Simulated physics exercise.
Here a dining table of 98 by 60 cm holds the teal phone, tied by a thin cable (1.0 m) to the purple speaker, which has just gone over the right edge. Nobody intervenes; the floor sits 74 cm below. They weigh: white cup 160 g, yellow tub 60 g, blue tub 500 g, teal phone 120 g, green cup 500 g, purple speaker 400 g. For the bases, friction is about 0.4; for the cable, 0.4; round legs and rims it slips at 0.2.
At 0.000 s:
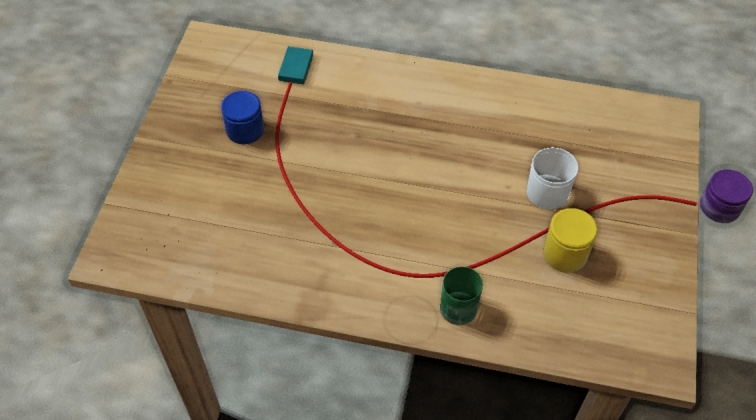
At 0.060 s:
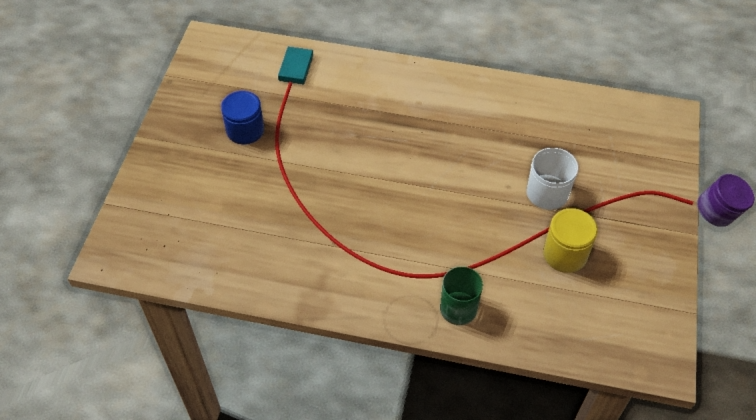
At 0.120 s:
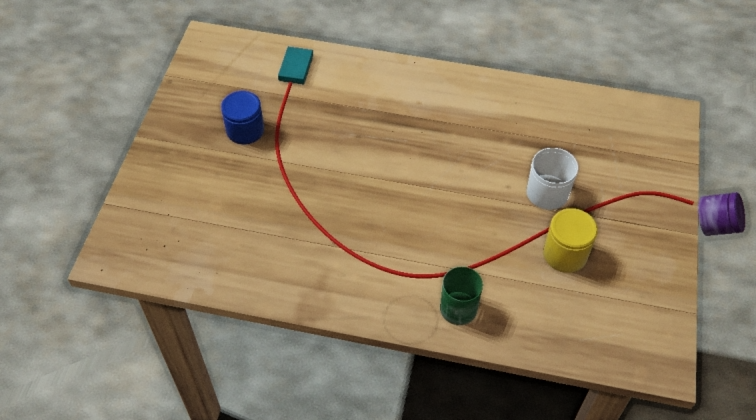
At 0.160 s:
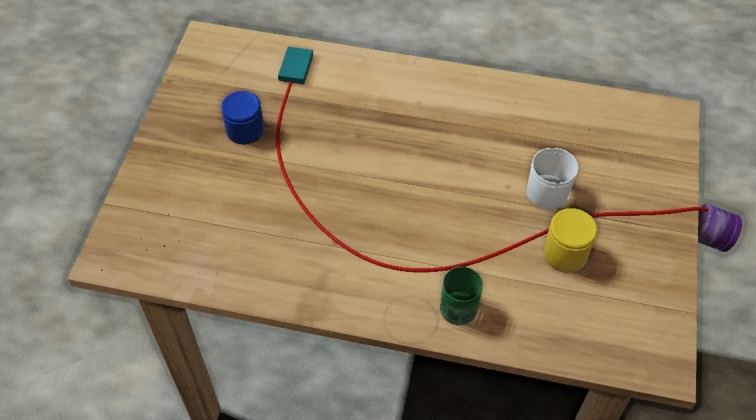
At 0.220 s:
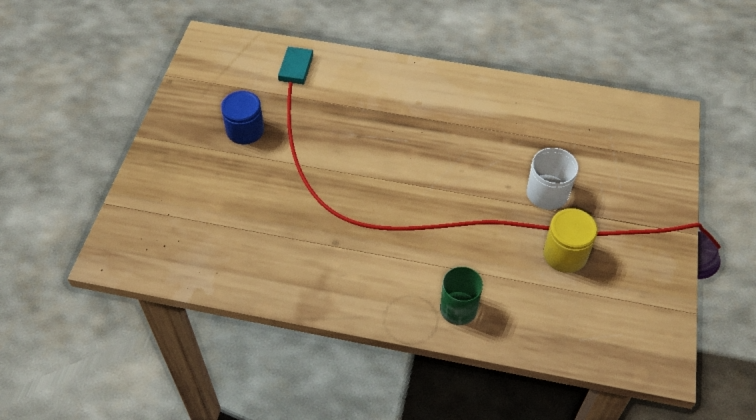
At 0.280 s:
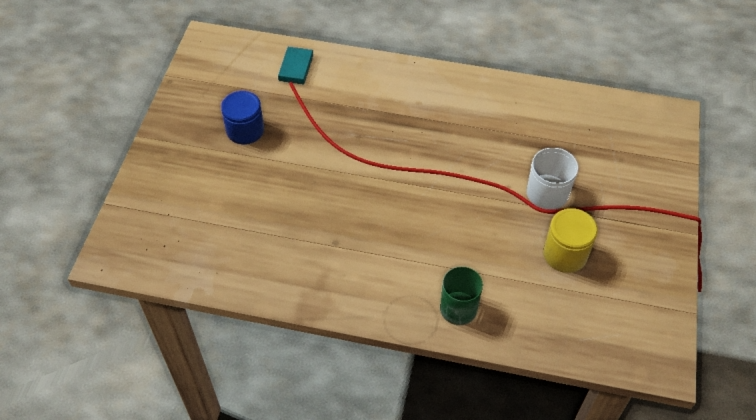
On a wooden table, a purple container tied by a red cord to a small teal block dropped over the right edge and out of sight, pulling the curved cord straighter between the cups.
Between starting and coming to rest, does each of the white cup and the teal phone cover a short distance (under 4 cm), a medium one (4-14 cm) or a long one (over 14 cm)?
One by one: The white cup will be left a fair bit from where it was, the teal phone will be left far from where it was.
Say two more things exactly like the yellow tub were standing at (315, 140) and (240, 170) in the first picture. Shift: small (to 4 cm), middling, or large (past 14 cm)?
Big, then slight.
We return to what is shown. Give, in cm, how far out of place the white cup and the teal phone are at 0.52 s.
The white cup is 8 cm out and the teal phone is 30 cm out.
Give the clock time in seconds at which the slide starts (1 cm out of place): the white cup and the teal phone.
Approx. times - white cup: 0.36 s, teal phone: 0.34 s.
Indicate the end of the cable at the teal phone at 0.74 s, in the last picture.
Somewhere around (571, 198) in the final picture.
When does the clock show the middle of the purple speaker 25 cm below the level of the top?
Around 0.28 seconds on the clock.
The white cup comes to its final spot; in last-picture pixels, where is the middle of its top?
At about (577, 130).
After 0.5 s, the cable's tail end at (459, 128); teal phone 30 cm off its start, white cup 8 cm off its start, purple speaker over the edge.
After 0.7 s, the cable's tail end at (571, 198); teal phone 52 cm off its start, white cup 9 cm off its start, purple speaker over the edge.
After 1.0 s, the cable's tail end at (605, 213); teal phone 59 cm off its start at (585, 196), white cup 9 cm off its start at (577, 130), purple speaker over the edge.
After 1.2 s, the cable's tail end at (605, 213); teal phone 59 cm off its start, white cup 9 cm off its start, purple speaker over the edge.
After 2.4 s, the cable's tail end at (605, 213); teal phone 59 cm off its start at (585, 196), white cup 9 cm off its start at (577, 130), purple speaker over the edge.
